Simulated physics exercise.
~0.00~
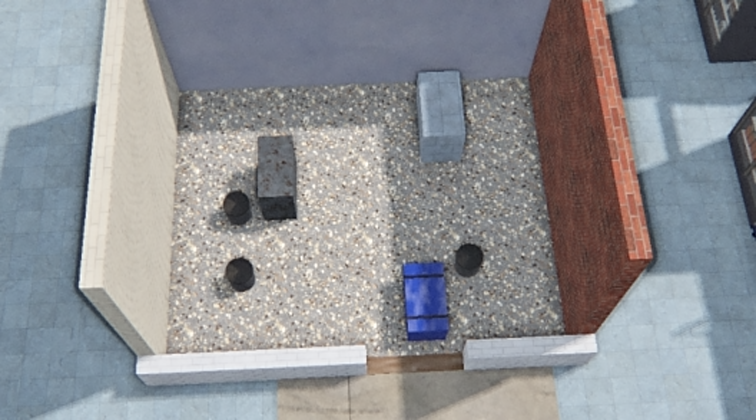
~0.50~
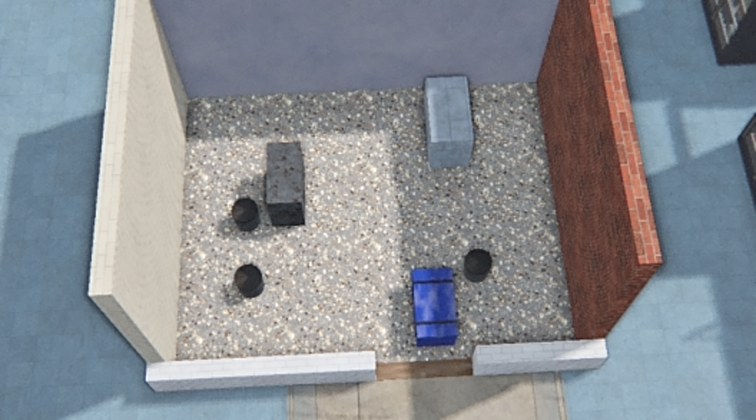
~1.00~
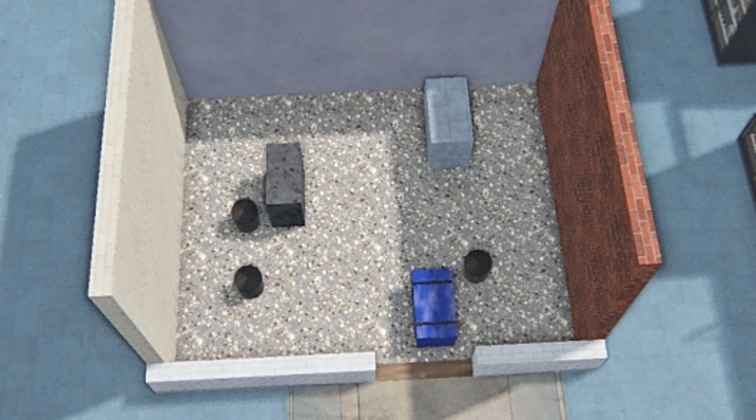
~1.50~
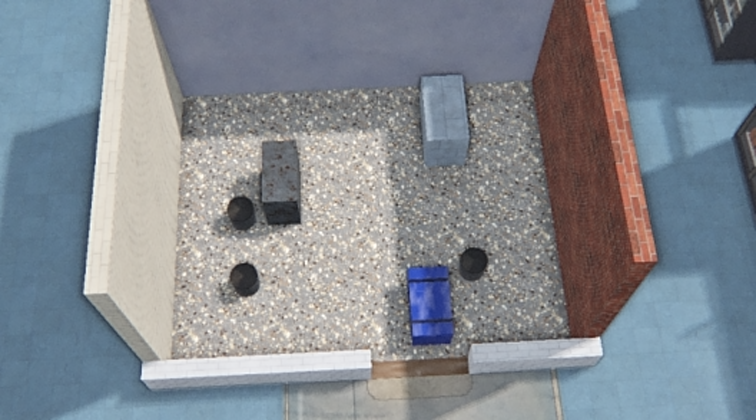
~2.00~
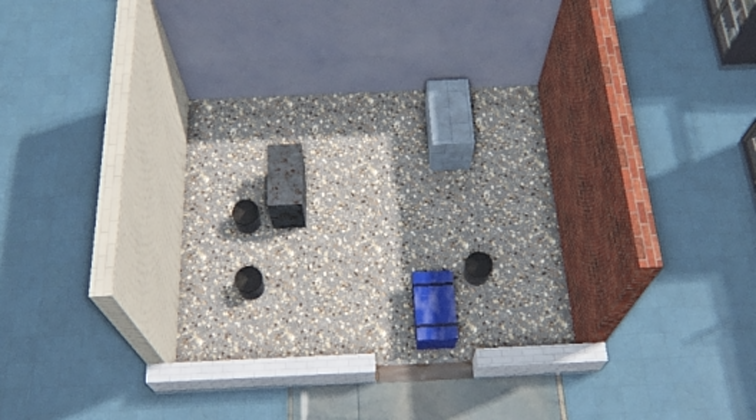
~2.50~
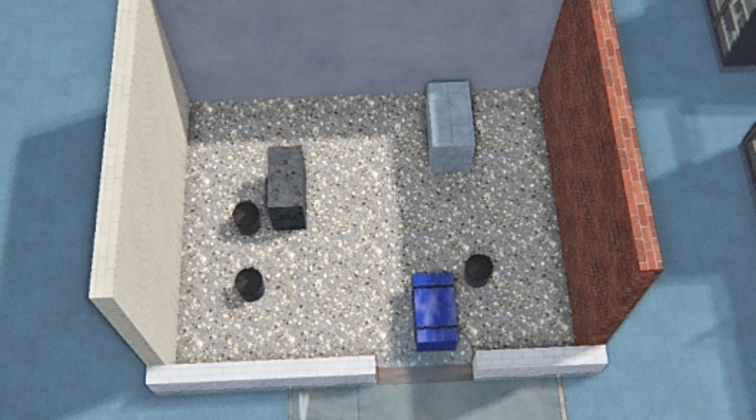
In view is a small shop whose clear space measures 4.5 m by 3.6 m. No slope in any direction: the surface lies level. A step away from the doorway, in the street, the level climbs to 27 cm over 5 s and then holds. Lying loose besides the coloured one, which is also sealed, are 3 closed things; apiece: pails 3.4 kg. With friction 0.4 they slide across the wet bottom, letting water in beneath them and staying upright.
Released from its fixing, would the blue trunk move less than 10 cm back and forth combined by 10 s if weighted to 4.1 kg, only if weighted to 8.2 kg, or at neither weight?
The heavier one is still too little.
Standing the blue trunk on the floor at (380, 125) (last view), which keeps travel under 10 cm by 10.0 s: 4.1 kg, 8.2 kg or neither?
It turns out that no load succeeds.
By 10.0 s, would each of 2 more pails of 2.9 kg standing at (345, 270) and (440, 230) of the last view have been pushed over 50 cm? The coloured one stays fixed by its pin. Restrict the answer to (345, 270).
Well, that one comes out beyond the limit.
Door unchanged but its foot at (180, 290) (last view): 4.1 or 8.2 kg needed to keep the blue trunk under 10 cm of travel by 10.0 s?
For that position, nothing offered succeeds.
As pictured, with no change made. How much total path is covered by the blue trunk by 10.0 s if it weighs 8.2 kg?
I'd say close to 300 cm in total.
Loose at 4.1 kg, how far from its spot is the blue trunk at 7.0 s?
I'd put it at about 200 cm.
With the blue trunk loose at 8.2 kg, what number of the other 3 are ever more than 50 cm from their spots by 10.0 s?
1 of them.
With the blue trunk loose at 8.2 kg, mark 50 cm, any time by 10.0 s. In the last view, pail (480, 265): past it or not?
Result: Threshold exceeded.
After 3.5 s the blue trunk would be 66 cm from its start with 4.1 kg and 54 cm from its start with 8.2 kg; 3 cm of water round it then.
After 4.5 s the blue trunk would be 148 cm from its start with 4.1 kg and 126 cm from its start with 8.2 kg; 4 cm of water round it then.
After 7.0 s the blue trunk would be 209 cm from its start with 4.1 kg and 204 cm from its start with 8.2 kg; 8 cm of water round it then.
After 10.0 s the blue trunk would be 270 cm from its start with 4.1 kg and 226 cm from its start with 8.2 kg; 13 cm of water round it then.
